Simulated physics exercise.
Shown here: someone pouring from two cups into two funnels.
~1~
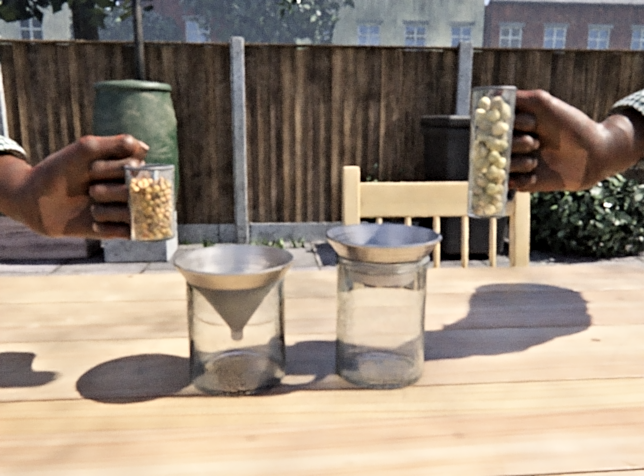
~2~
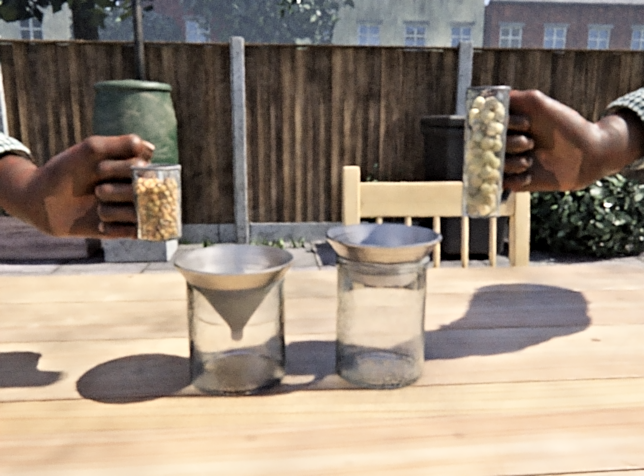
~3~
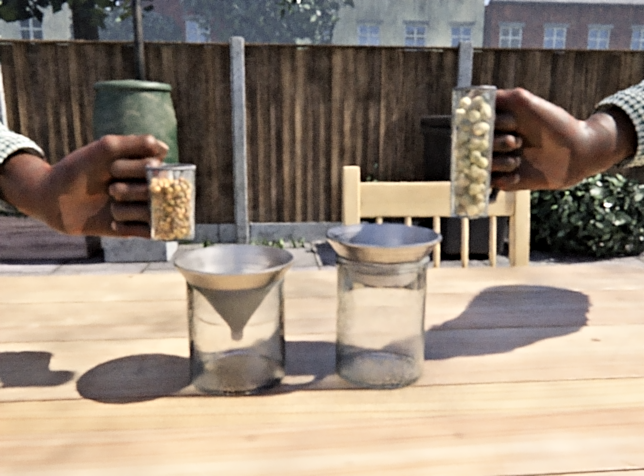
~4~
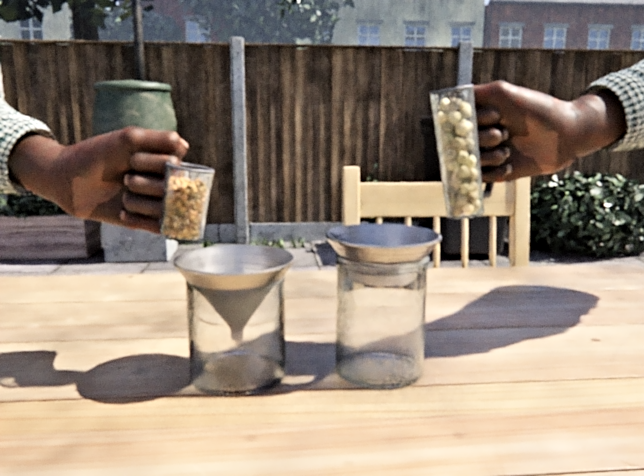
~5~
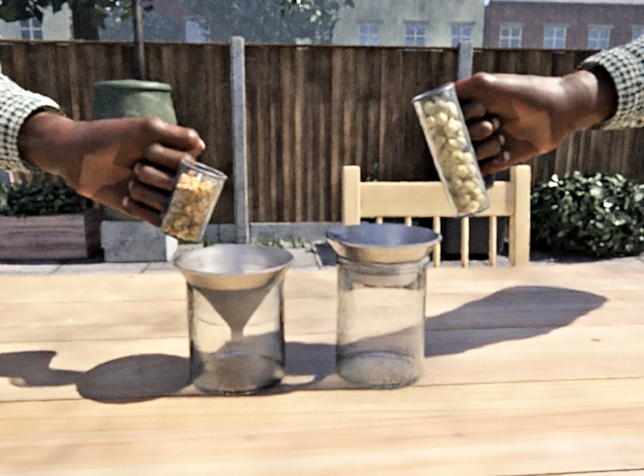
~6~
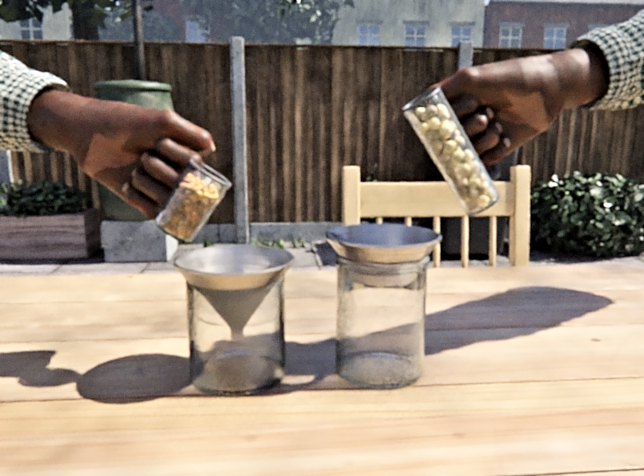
Two hands move filled clear cups inward above two funnels on jars, gradually tilting them.
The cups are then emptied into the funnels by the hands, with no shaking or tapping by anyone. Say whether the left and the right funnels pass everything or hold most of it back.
As I see it, left funnel: Most likely it stops flowing; right funnel: Most likely it empties out fully.
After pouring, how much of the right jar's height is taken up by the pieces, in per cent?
It is filled to about 15 percent.
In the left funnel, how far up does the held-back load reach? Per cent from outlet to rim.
Around 65 per cent.
Then, 0.41 s after the last picture, left, all still in the cup; right, all still in the cup.
Then, 0.84 s after the last picture, left, nearly all still in the cup, a small part in or over the funnel; right, all still in the cup.
Then, 1.36 s after the last picture, left, a stray few still in the cup, nearly all in or over the funnel, a stray few down in the jar; right, about half still in the cup, about a quarter in or over the funnel, about a quarter down in the jar.
At rest, left, nearly all stuck in the funnel, a stray few down in the jar; right, all down in the jar.
